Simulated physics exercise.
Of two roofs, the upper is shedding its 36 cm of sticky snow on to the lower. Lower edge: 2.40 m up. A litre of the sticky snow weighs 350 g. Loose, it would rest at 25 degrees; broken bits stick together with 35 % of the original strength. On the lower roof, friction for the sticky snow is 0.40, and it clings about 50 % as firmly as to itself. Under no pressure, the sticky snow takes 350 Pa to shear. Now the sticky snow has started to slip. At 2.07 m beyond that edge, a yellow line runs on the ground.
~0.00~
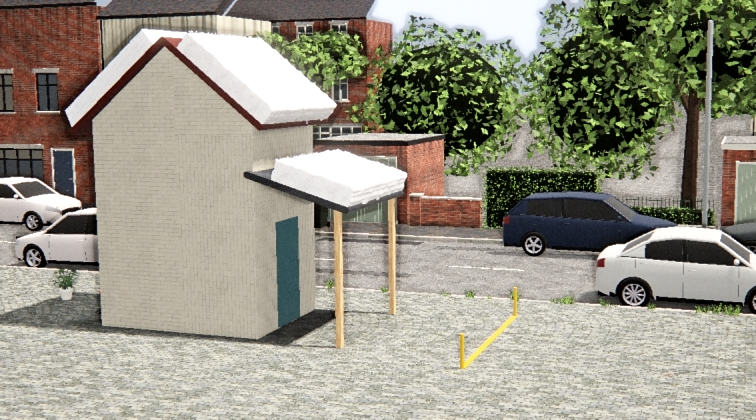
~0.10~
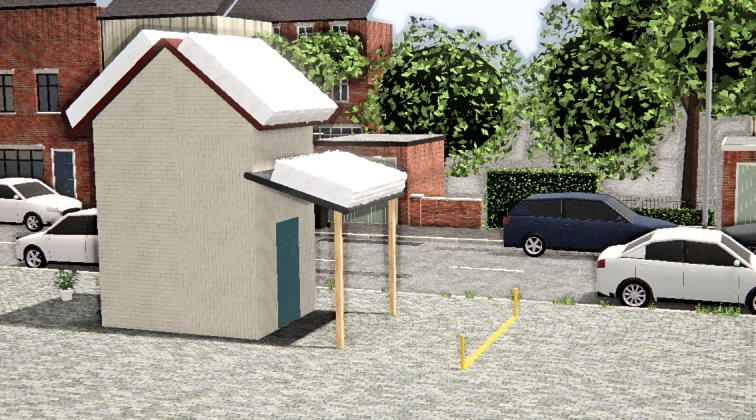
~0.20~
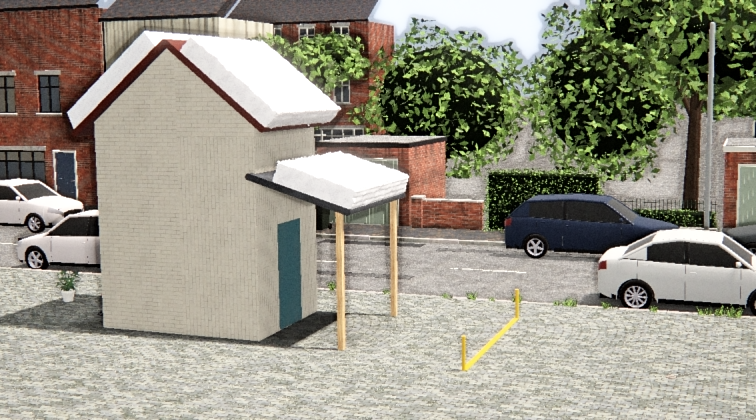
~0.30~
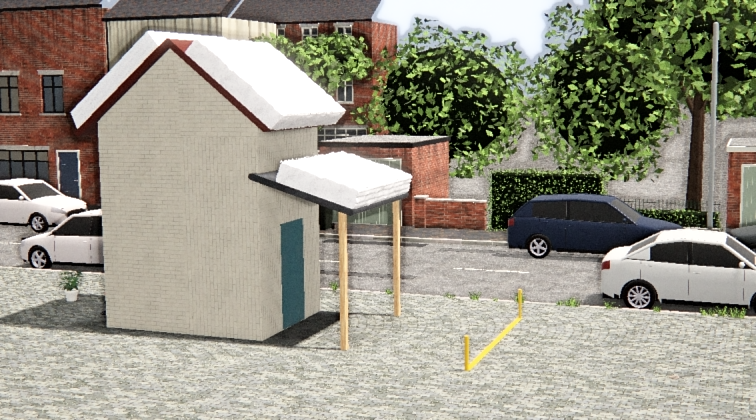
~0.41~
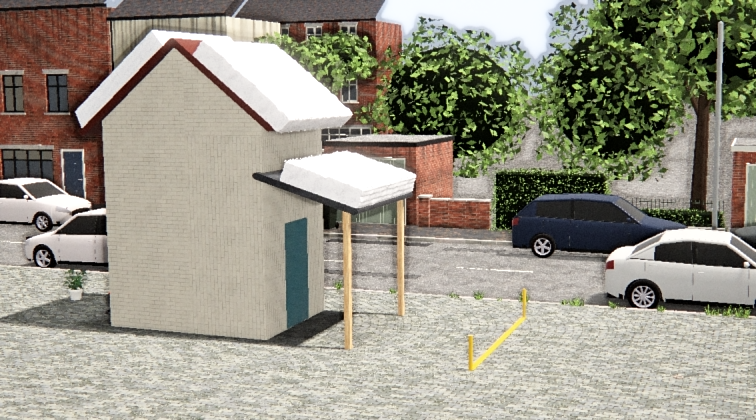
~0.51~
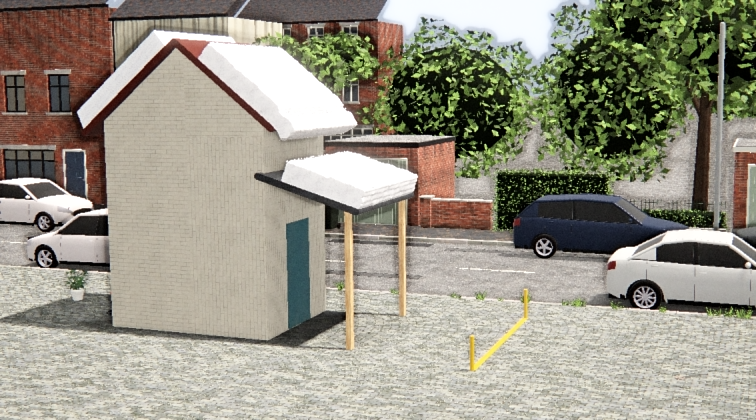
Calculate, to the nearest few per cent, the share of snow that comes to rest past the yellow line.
Roughly 19 per cent.
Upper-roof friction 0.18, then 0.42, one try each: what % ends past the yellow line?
I'd expect around 30 percent, then around 20 percent.
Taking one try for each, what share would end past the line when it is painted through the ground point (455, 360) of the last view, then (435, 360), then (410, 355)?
I'd guess near 30 %, then near 35 %, and near 45 % on the last try.
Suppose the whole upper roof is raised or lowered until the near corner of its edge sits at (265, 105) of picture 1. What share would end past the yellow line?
That would come to around 25 %.
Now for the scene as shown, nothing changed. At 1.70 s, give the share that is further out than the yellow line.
0 percent.
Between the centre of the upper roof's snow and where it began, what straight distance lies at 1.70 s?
I'd say close to 2.4 m.
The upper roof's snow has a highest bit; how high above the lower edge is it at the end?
About 0.8 m above the lower edge.
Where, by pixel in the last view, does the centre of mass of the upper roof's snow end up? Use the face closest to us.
Approximately at pixel (416, 291).
By 1.06 s, none is below the lower edge and 0 % is past the line.
By 1.70 s, 7 % is below the lower edge and 0 % is past the line.
By 2.35 s, 55 % is below the lower edge and 1 % is past the line.
By 3.00 s, 64 % is below the lower edge and 19 % is past the line.
By 4.50 s, at the end, 66 % is below the lower edge and 19 % is past the line.
